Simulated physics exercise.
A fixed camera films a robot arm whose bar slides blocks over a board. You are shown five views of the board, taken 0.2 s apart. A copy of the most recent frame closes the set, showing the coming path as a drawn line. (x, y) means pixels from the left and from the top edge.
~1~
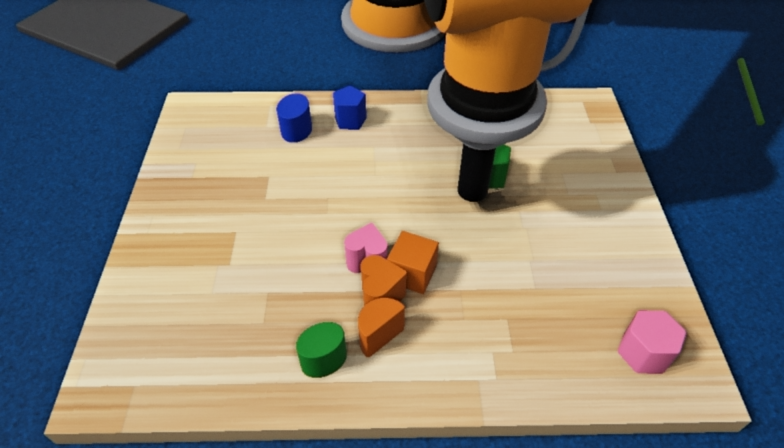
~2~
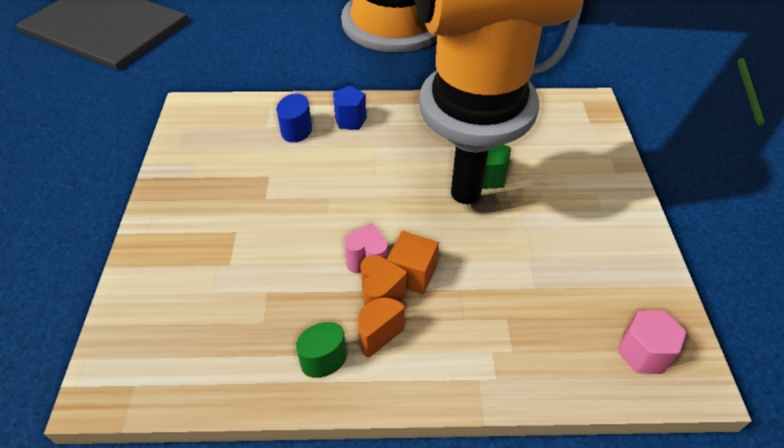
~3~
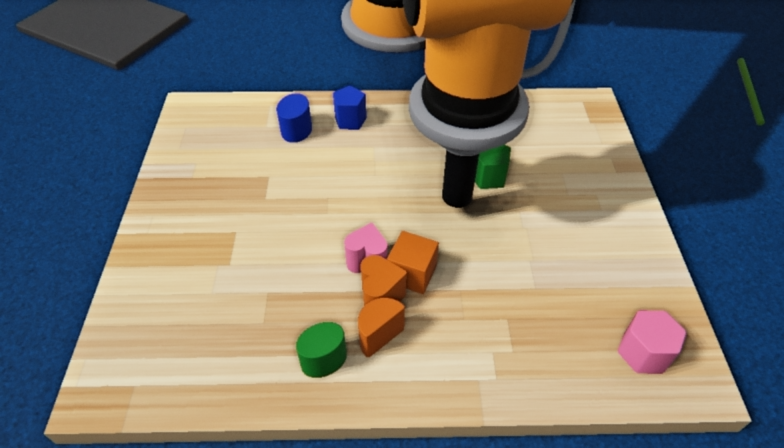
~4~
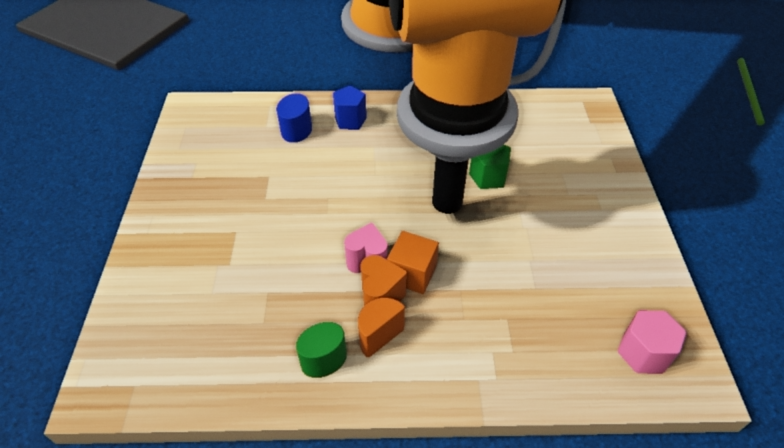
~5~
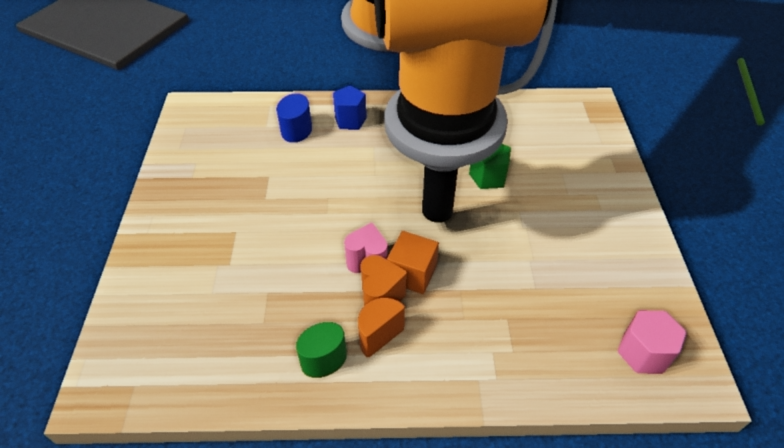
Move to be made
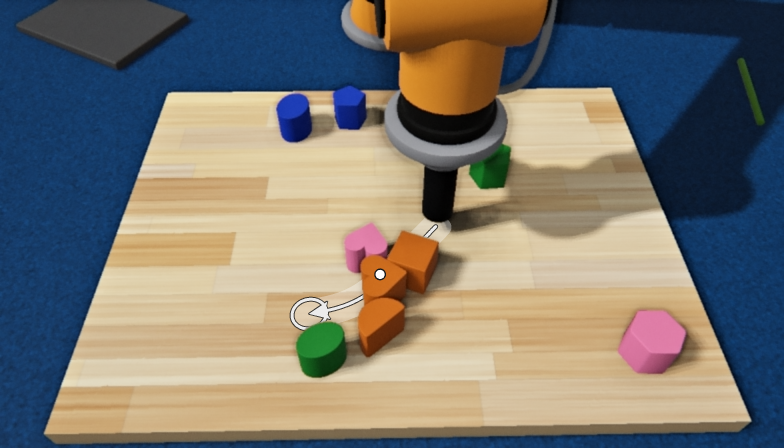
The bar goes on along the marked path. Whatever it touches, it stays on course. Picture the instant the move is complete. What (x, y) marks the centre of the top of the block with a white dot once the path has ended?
It will end up at (339, 359).
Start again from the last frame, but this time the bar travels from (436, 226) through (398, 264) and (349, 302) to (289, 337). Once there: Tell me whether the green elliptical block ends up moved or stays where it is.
It is moved off its spot.
The drawn path runs from (436, 226) by way of (403, 260) and (365, 295) to (309, 314); the dot is on the orange heart block.
On the path given first. One third of the way, bar at (403, 246); orange half-round block at (378, 326), turned 15° anticlockwise; orange heart block at (364, 291); orange four-sided block at (397, 267).
Two thirds of the way, bar at (363, 282); green elliptical block at (305, 362), turned 55° clockwise; pink heart block at (347, 249), turned 75° clockwise; orange half-round block at (379, 346), turned 15° anticlockwise; orange heart block at (340, 343), turned 35° anticlockwise; orange four-sided block at (363, 306), turned 20° anticlockwise.
At the end, bar at (307, 300); green elliptical block at (298, 374), turned 80° clockwise; pink heart block at (346, 249), turned 80° clockwise; orange half-round block at (380, 347), turned 15° anticlockwise; orange heart block at (339, 359), turned 35° anticlockwise; orange four-sided block at (353, 316), turned 40° anticlockwise.
